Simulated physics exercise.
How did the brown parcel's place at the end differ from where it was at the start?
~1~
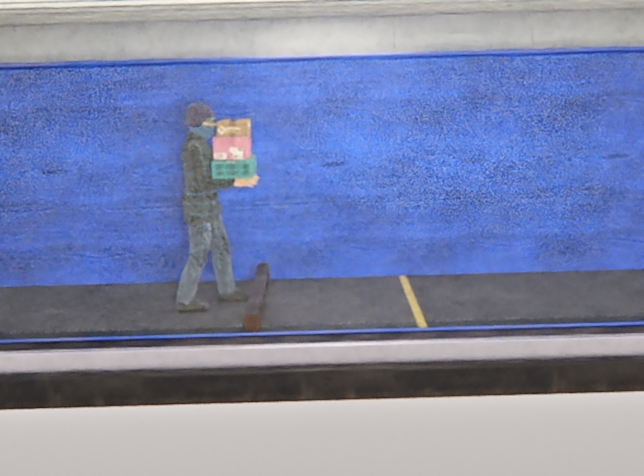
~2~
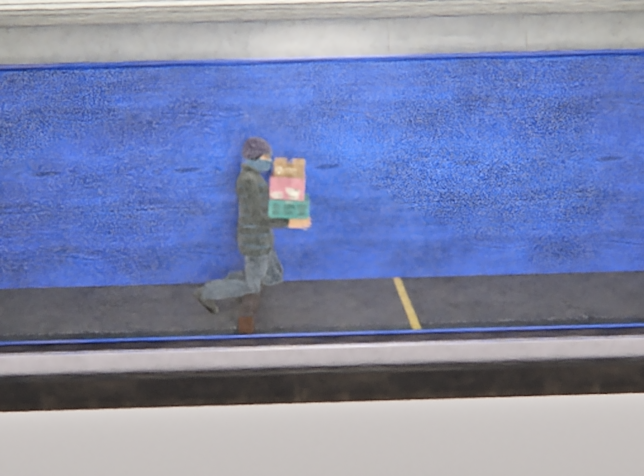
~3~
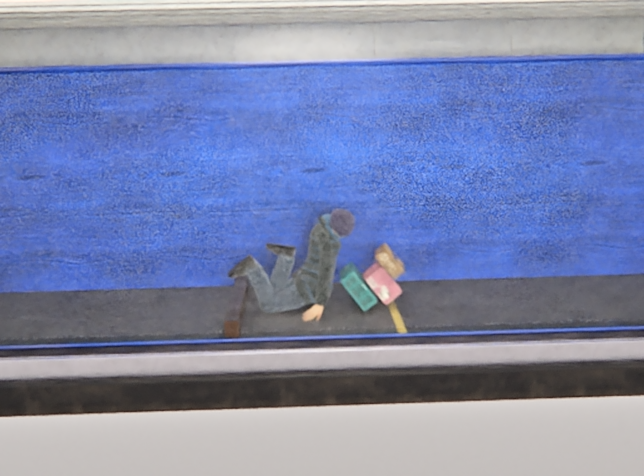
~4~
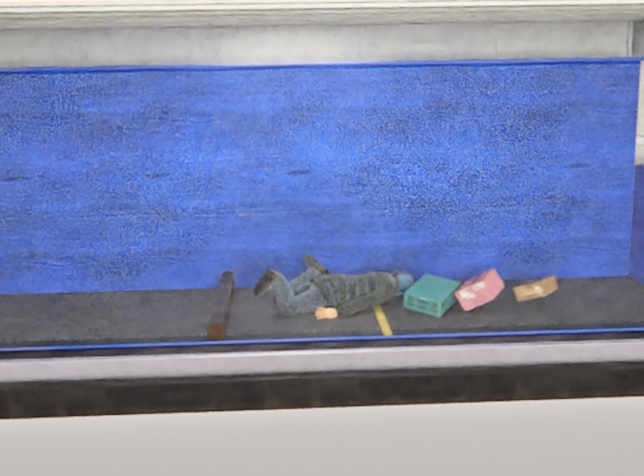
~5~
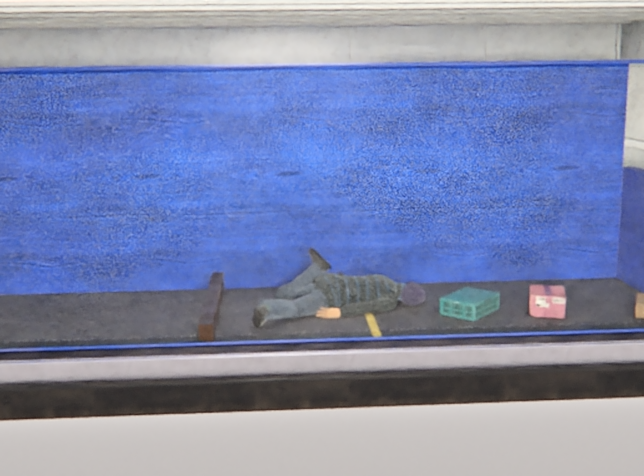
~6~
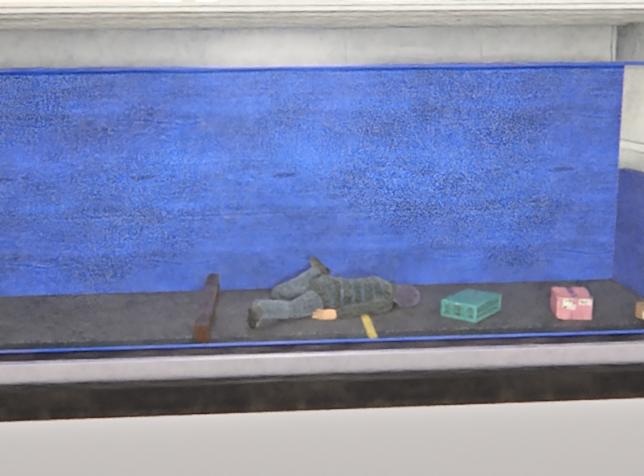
At the start it sat on top of the pile in the person's arms, left of the yellow line. By the end it lay on the floor at the far right, well past the line and farther along than the pink parcel and teal crate.
